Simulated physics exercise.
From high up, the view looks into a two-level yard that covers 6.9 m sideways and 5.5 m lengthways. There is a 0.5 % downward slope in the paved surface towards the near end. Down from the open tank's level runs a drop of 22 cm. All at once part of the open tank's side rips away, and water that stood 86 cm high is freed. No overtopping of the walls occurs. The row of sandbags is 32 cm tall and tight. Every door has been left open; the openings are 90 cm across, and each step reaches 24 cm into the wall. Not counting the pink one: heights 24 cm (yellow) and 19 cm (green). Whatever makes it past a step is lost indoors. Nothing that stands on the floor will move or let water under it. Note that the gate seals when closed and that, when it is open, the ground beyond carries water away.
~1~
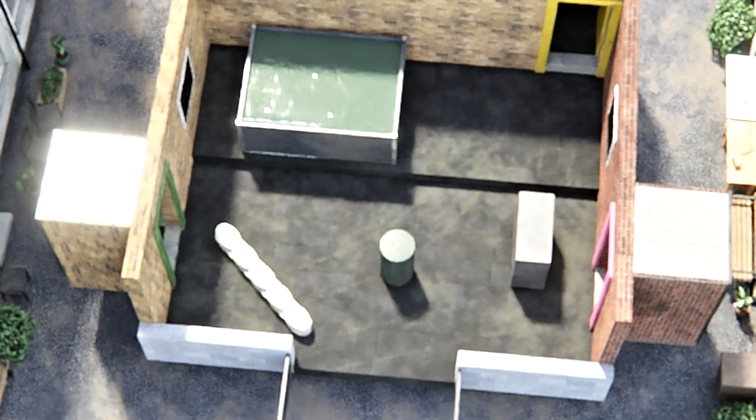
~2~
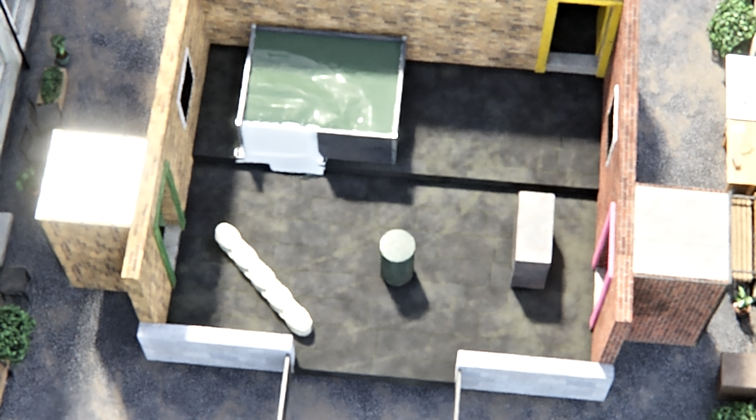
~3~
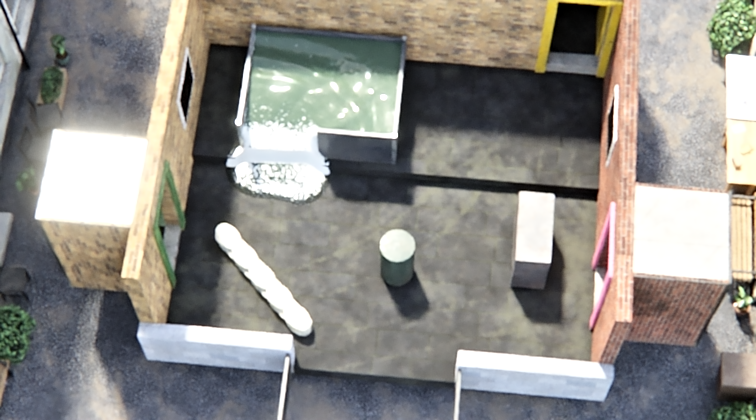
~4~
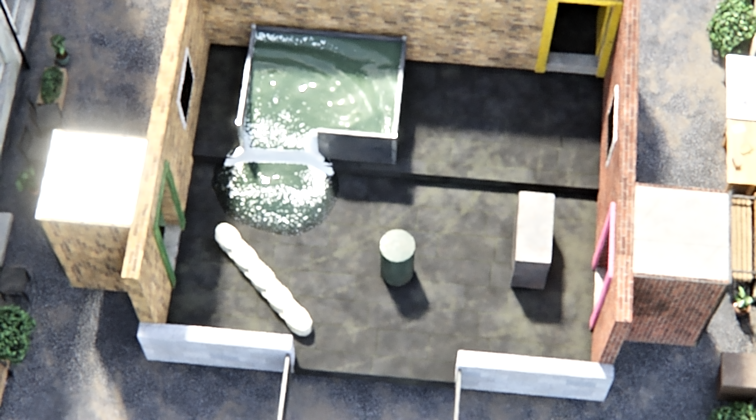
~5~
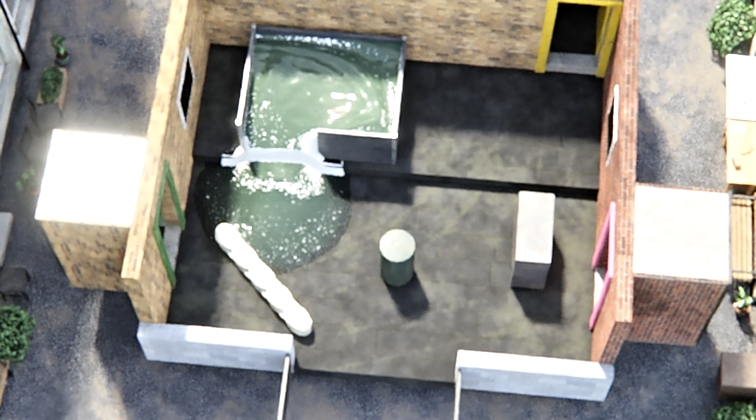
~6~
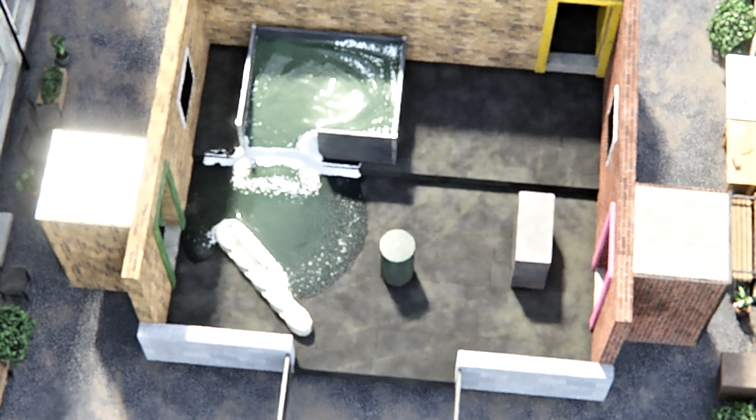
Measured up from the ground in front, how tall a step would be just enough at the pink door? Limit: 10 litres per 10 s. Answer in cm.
Close to 10 cm is just enough.
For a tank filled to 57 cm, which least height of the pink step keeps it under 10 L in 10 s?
Then a height close to 5.5 cm.
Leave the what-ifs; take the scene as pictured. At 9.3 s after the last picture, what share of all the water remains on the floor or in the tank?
Roughly 54 percent of the water remains.
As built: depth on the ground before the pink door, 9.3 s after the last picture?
12.0 cm.
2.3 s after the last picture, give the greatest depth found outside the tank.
Max depth: Around 38 cm.
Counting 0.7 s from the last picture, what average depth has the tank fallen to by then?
On average, around 55 cm.
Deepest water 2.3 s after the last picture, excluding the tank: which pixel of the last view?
Around pixel (236, 234).
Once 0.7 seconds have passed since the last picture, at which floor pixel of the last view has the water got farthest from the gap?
In the last picture, around (397, 362).
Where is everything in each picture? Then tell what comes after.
The first picture shows still water, 86 cm deep, in the open tank at (323, 83); the pink door at (602, 271) is dry.
In the second picture, the gap is at (281, 144), the front 0.3 m out at (305, 175); the back of the open tank holds 86 cm.
In the third picture, the front is at (295, 200), 0.8 m from the gap at (281, 144); 1.0 m2 of floor is wet, 86 cm left at the back.
In the fourth picture, the gap is at (281, 145), the front 1.3 m out at (269, 227); the back of the open tank holds 82 cm.
In the fifth picture, the gap is at (281, 145), the front 2.0 m out at (264, 267); the back of the open tank holds 73 cm.
In the sixth picture, water pours out at (281, 145) and has run 2.5 m, to (289, 297); about 6 cm deep outside, 74 cm at the back; 4.0 m in a straight line remain to the pink door at (602, 271).
Then, 0.7 s after the last picture water covers 35 % of the floor, deepest (60 cm) near (236, 234); it has not reached the pink door.
Then, 2.3 s after the last picture water covers 45 % of the floor, deepest (38 cm) near (236, 234); it has not reached the pink door.
Then, 9.3 s after the last picture water covers 70 % of the floor, deepest (16 cm) near (182, 230); 12 cm at the pink door, 0 litres in over its 15 cm step.
At the pink door as built, the water peaked near 13 cm, 8.7 s after the last picture.
Run again over the same 10 s with other heights there, 15 litres in over 9 cm, 2 litres over 12.5 cm. The limit of 10 litres is kept from about 10 cm up.
